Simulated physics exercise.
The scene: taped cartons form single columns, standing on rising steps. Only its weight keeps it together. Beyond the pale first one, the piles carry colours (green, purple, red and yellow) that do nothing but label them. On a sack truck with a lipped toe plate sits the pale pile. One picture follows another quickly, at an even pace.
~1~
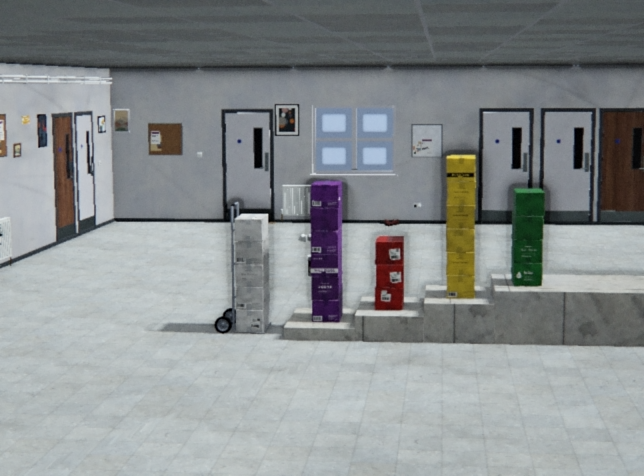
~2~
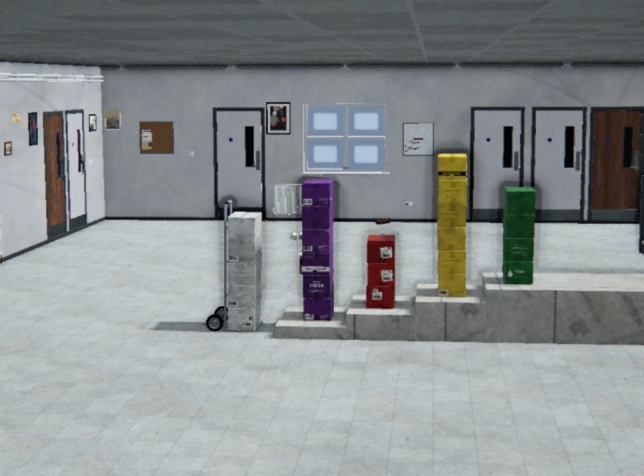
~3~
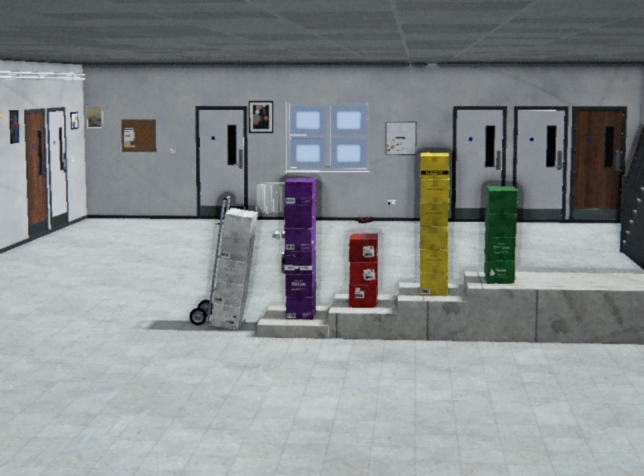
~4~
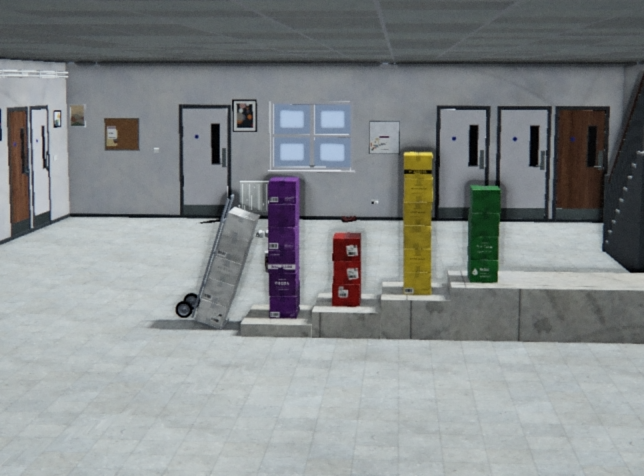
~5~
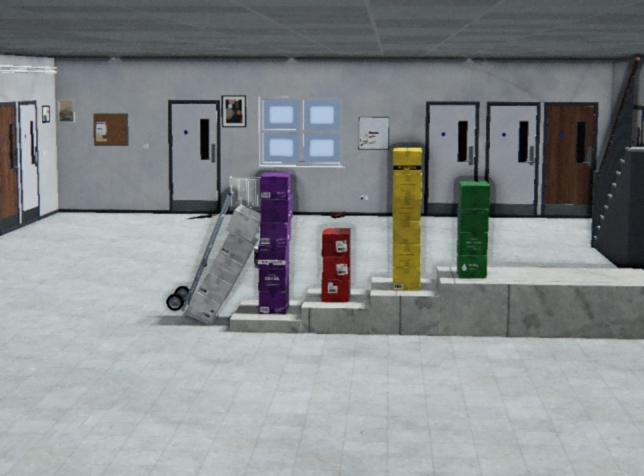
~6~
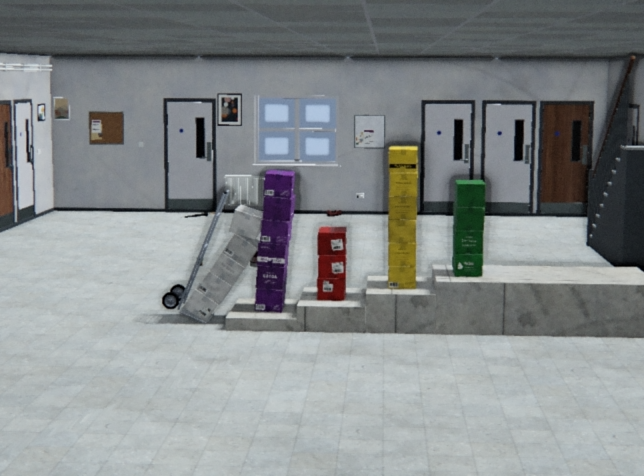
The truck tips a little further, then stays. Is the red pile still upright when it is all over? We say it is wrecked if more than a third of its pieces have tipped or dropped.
Yes.
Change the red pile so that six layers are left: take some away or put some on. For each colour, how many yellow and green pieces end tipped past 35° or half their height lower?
Tally - yellow 5, green 4.
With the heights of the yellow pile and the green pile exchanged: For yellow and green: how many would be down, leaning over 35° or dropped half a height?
By colour: Yellow 0, green 0.
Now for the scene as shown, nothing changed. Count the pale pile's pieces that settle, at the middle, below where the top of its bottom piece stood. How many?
The number is 1.
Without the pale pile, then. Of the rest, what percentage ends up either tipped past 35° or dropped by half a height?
Something close to 5 out of every hundred.
Soon, 4 of the pale pile down; none of the 3 red cartons down (0 of 19 in all colours); top red carton unmoved; top purple carton tipped clearly.
A while on, 5 of the pale pile down; none of the 3 red cartons down (1 of 19 in all colours); top red carton tipped barely; top purple carton tipped well over, half its height lower.
Finally, 5 of the pale pile down; none of the 3 red cartons down (1 of 19 in all colours); top red carton tipped a little; top purple carton tipped a little, some two heights lower. Seen by the last camera, middles, top red carton near (357, 242), top purple carton near (373, 222).
